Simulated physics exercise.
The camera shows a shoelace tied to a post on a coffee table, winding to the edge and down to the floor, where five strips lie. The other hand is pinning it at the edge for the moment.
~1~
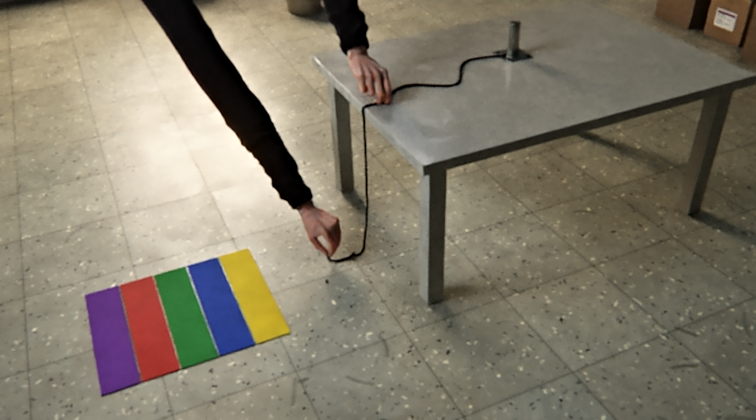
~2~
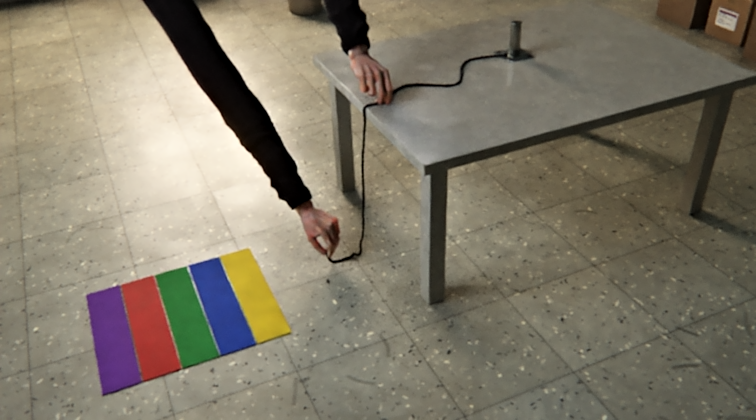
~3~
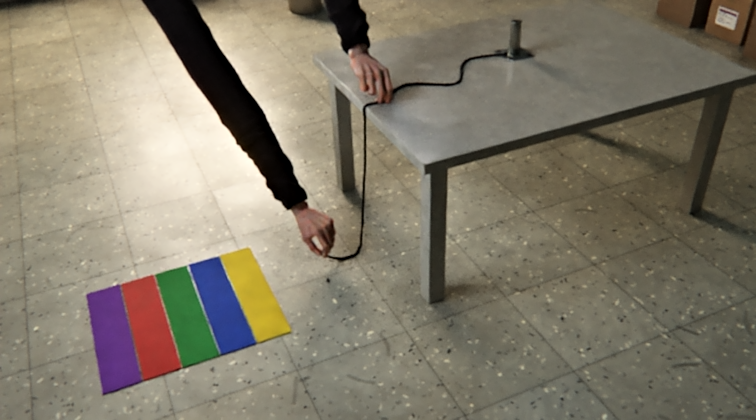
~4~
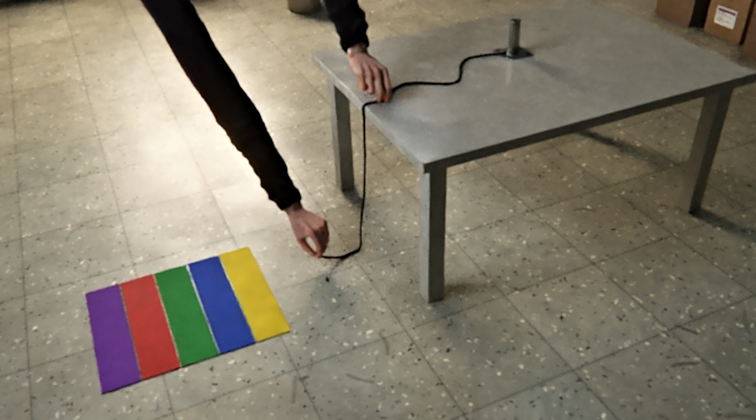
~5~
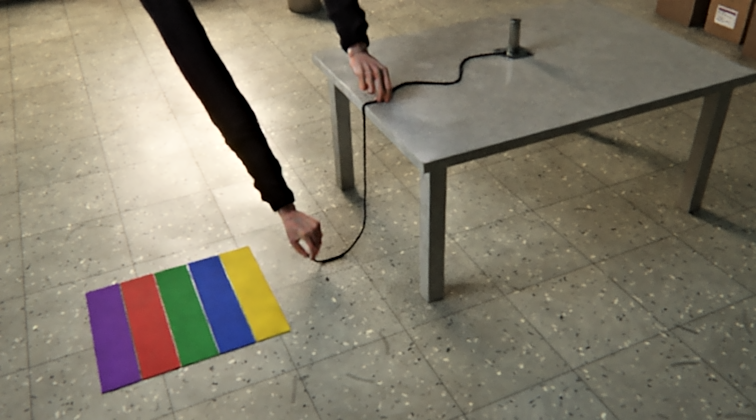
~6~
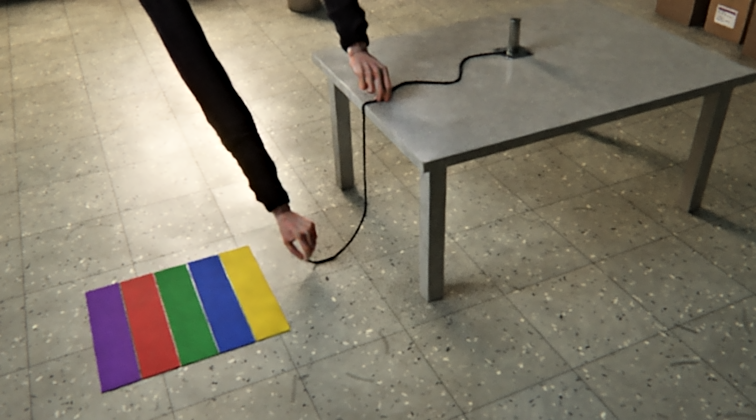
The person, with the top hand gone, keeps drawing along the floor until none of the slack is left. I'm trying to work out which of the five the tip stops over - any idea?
I would say the green one.
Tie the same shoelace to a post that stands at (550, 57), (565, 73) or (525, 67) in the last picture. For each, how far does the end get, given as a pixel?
One per try, in order: (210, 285), (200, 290), (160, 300).
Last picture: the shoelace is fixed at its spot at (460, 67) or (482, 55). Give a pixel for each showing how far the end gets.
Pixel positions per try: (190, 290); (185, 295).
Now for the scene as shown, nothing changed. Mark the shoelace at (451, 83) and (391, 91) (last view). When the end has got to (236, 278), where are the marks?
Approx. (424, 81); approx. (368, 99).
A little later, end near (236, 278); over yellow.
Next, end near (201, 289); over blue.
When it is tight, end near (180, 295); over green. It gets as far as the green strip.
